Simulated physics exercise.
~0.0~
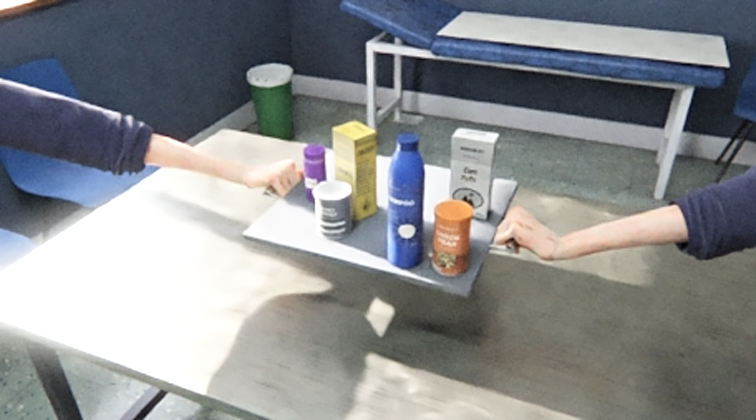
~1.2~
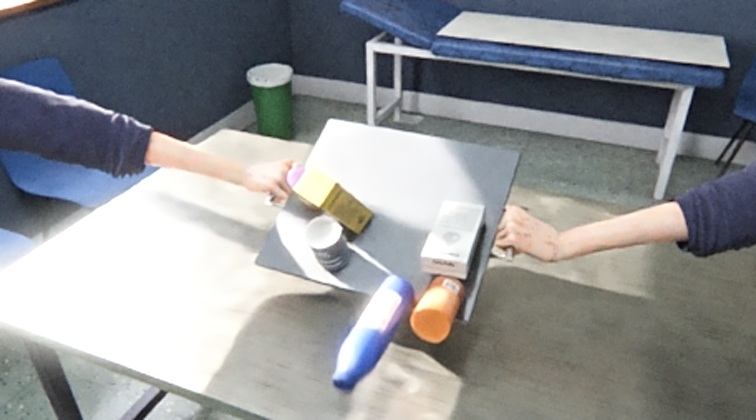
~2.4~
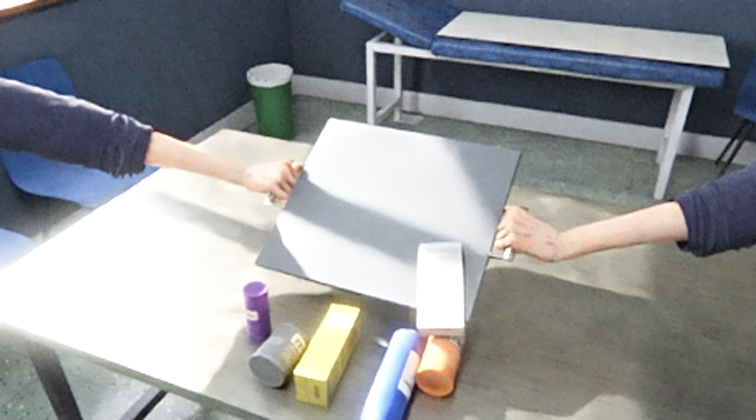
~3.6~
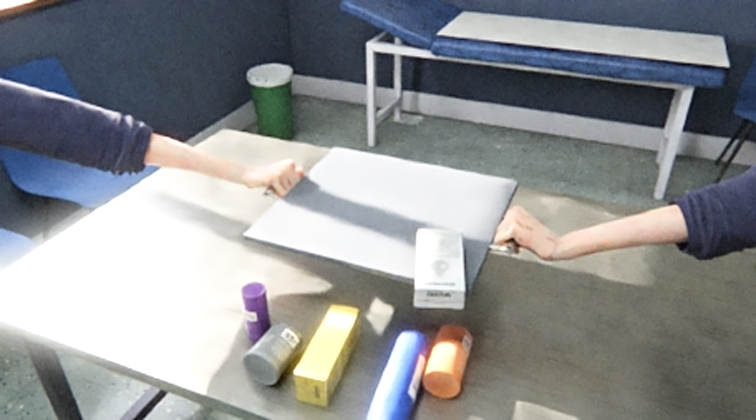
Two hands tip a tray toward the viewer, spilling everything except a toppled white packet.
